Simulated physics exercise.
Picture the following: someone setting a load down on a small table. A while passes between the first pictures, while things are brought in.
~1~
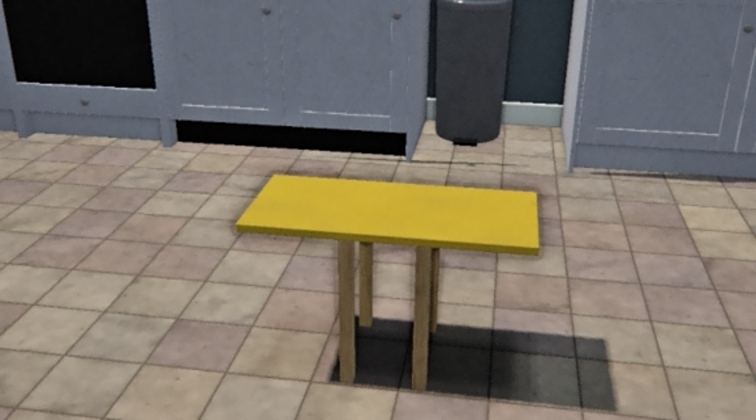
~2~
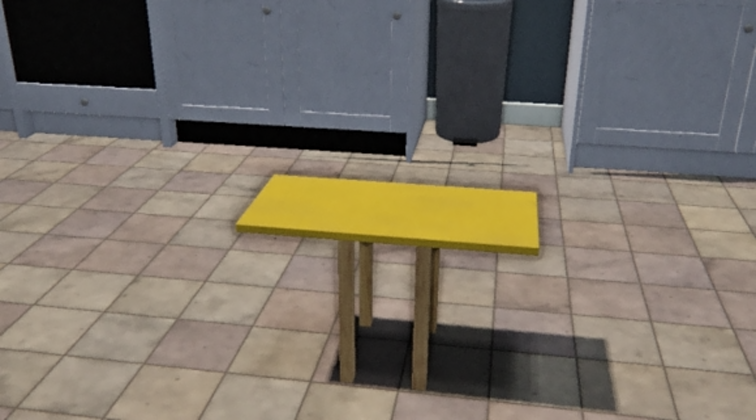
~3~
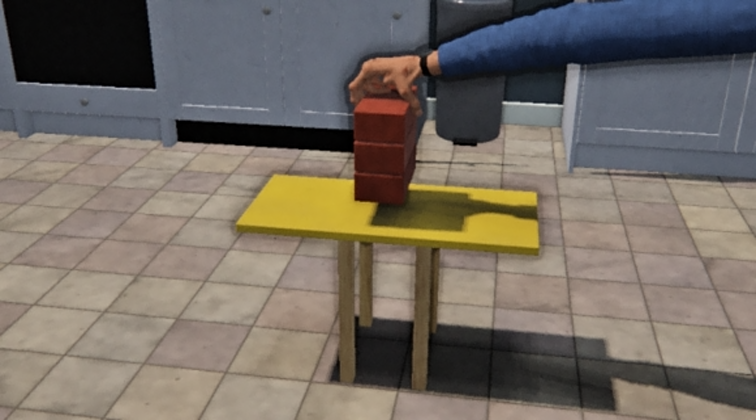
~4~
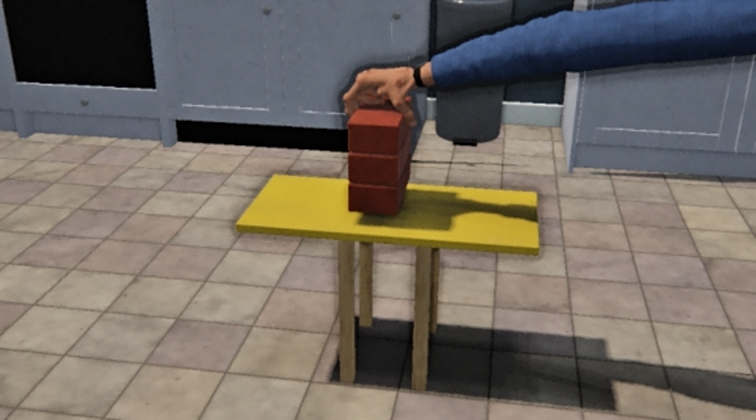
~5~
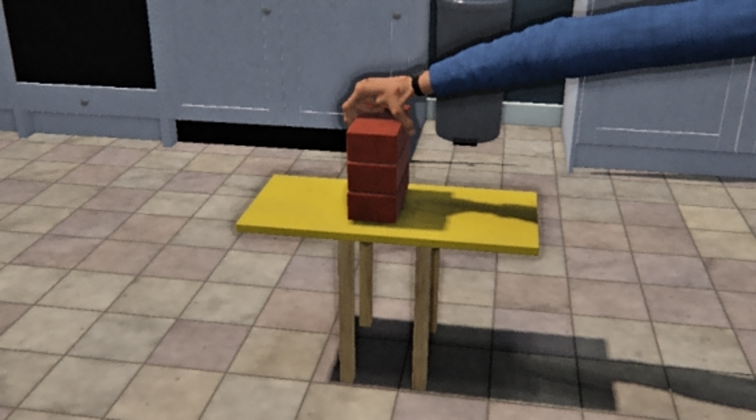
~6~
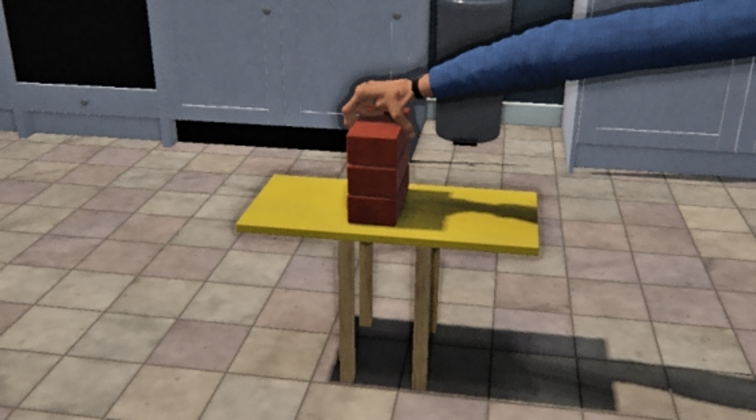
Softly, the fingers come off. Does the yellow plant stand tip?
It's going to prove stable left like that.
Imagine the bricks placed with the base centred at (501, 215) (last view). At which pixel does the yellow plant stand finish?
It comes to rest close to (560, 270).
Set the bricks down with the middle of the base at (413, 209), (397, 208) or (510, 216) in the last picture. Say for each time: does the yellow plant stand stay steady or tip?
Try by try: It stays upright, then stays upright, then falls over.
Then, 0.40 s past the last view, yellow plant stand at rest near (393, 212).
Finally, the yellow plant stand keeps steady, near (393, 212).
